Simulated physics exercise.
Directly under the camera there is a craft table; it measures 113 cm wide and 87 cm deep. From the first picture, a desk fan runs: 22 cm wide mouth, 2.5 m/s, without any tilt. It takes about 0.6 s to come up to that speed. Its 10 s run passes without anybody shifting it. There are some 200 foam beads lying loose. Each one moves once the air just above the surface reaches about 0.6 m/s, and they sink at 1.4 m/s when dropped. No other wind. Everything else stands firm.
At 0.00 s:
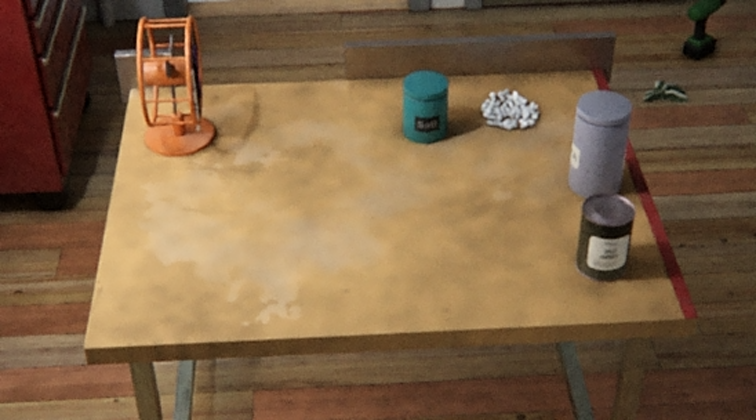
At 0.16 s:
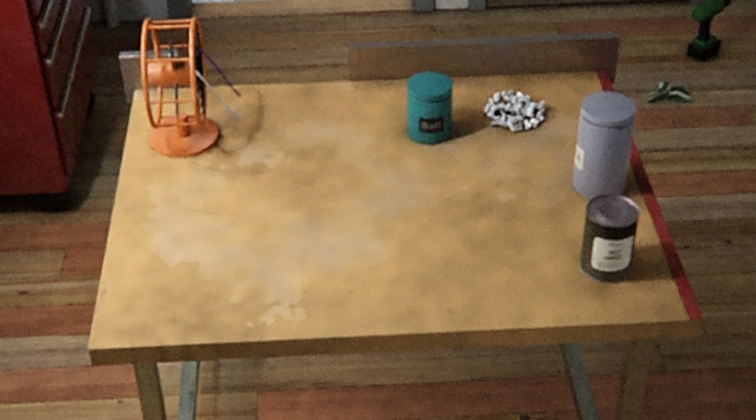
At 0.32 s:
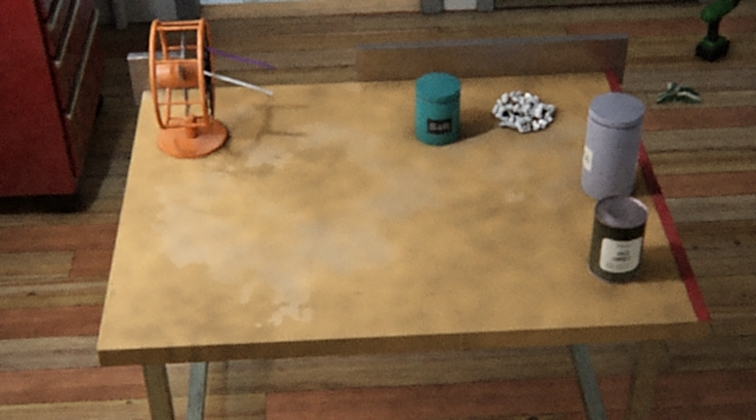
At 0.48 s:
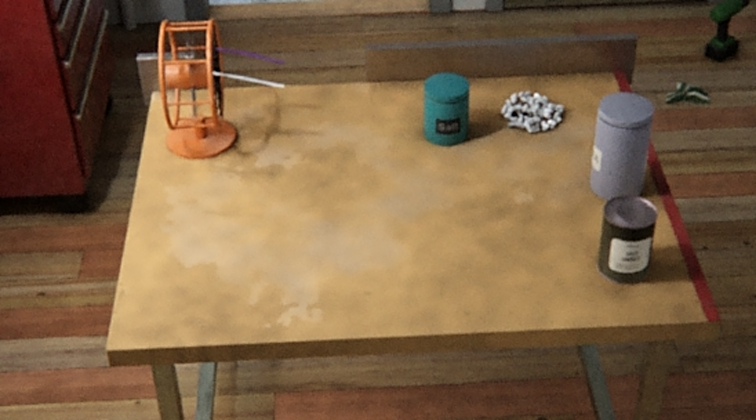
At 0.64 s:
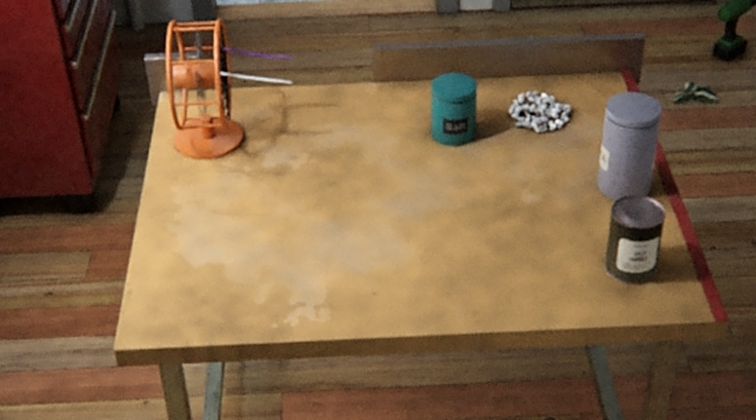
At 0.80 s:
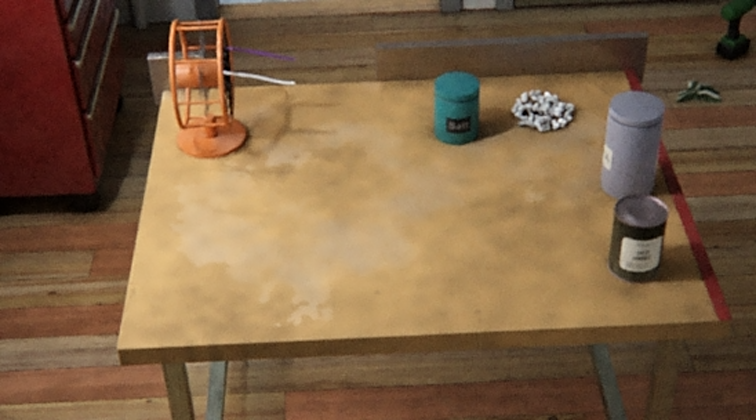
At the start, an orange fan stands at the left of a wooden craft table, with jars and a loose pile of white beads to the right. White and purple strands then emerge beside the fan and stretch rightward, wavering slightly, while the view drifts a little and the beads barely change.
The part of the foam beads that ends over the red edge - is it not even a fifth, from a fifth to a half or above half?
It is more than half.
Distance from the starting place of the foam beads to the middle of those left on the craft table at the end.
About 15 cm.
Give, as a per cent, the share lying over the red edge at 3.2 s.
I'd say somewhere near 40 %.
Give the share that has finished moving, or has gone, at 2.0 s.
I would put it at around 5 %.
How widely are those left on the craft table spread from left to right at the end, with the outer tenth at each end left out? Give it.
Spread, left to right: Approx. 20 cm.
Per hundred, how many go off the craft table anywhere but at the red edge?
My best guess is roughly 0 %.
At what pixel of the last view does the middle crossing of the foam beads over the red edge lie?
Median crossing point, approx. (646, 100).
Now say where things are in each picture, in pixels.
The middle of the foam beads is near (509, 113), none has stirred yet and the mouth of the desk fan is at (171, 72), in the first frame.
The middle of the foam beads is near (513, 114), none has stirred yet and the red edge is centred on (648, 178), in the second frame.
The middle of the foam beads is near (521, 115), about 1 % have left their places, the top of a jar is at (438, 84) and the top of a jar is at (617, 107), in the third frame.
The middle of the foam beads is near (530, 115) and about 1 % have left their places, in the fourth frame.
The middle of the foam beads is near (537, 115) and about 1 % have left their places, in the fifth frame.
The middle of the foam beads is near (540, 114) and about 1 % have left their places, in the sixth frame.
After 2.0 s the count stands so, 13 % are over the red edge; the middle of those still in play is near (551, 115).
After 3.2 s the count stands so, 40 % are over the red edge; the middle of those still in play is near (543, 115).
After 5.5 s the count stands so, 64 % are over the red edge; the middle of those still in play is near (528, 115).
After 10.0 s, at the end, 77 % are over the red edge; the middle of those still in play is near (486, 118).
